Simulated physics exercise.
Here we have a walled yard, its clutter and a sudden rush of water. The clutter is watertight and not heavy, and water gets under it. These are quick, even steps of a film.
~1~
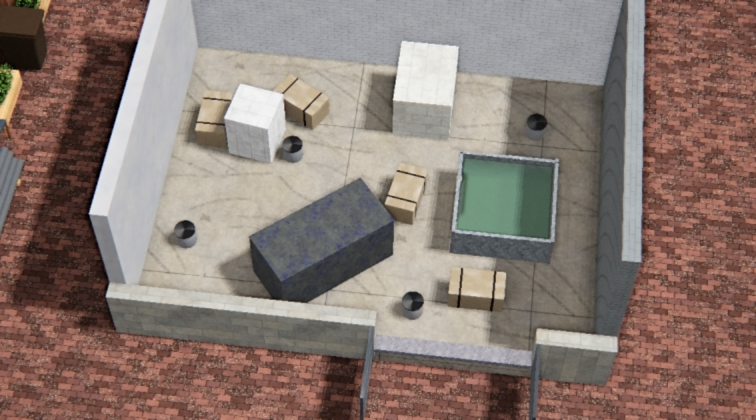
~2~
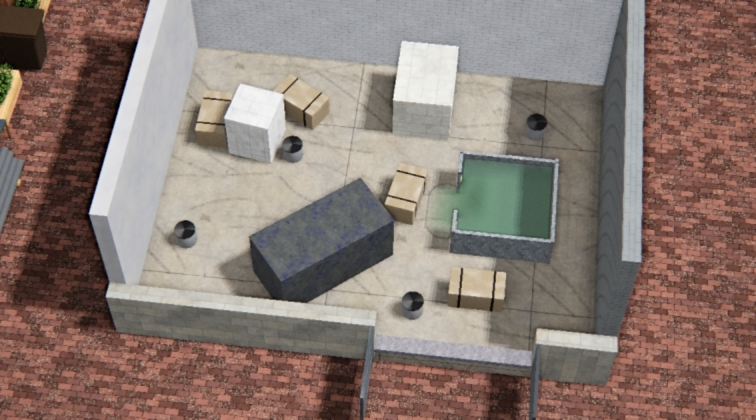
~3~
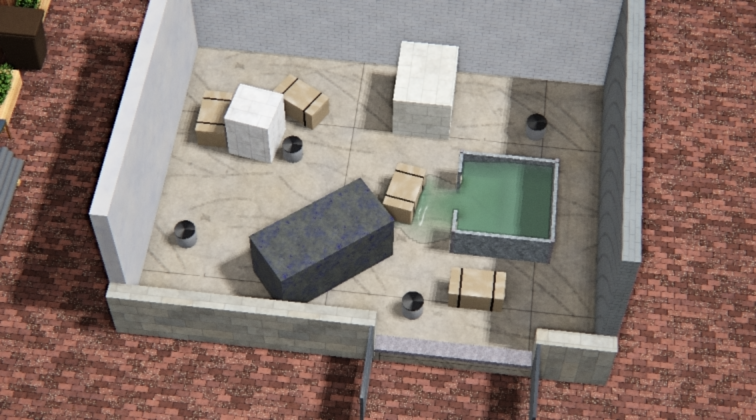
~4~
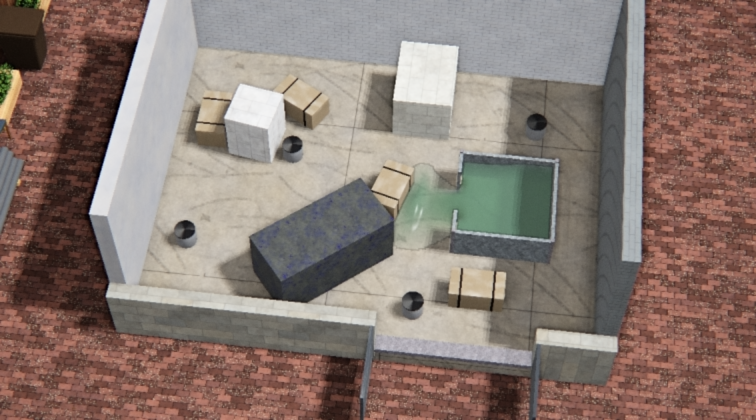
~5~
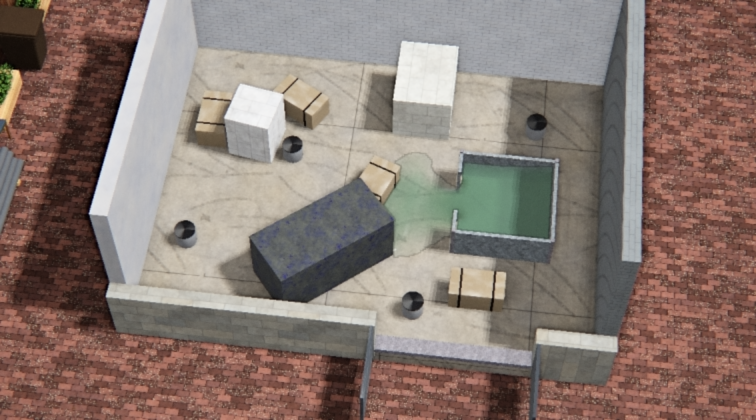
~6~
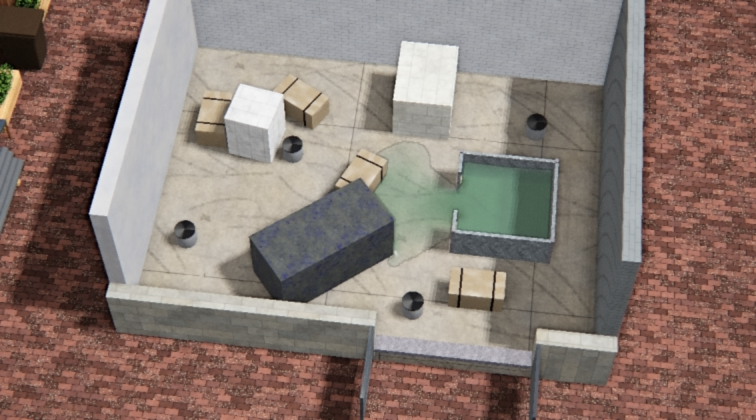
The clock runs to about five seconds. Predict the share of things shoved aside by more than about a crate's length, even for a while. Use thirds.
That comes to between one and two thirds.
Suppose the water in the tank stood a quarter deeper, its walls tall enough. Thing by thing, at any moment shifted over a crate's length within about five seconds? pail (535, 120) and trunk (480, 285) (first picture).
In that order: Never so far, under that.
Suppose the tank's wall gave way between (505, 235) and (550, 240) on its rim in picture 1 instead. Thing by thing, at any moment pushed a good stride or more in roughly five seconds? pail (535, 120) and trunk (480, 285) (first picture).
In that order: Short of that, swept aside.
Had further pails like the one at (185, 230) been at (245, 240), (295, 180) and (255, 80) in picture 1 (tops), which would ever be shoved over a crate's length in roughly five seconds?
In turn: Short of that, moved that far, swept aside.
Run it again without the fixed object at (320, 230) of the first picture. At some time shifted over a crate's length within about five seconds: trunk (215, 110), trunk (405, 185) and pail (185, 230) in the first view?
One after the other: Short of that, swept aside, that far or more.
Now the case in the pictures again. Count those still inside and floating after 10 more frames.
It comes to 2.
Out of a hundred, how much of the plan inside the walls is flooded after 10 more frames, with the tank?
I make it 45 per cent.
A moment on, 1 of 8 are well off their spots; 0 afloat.
Next, 1 of 8 are well off their spots; 2 afloat.
Later, 2 of 8 are well off their spots; 2 afloat.
In the end, 3 of 8 are well off their spots, and 3 have been at some point; 2 afloat.
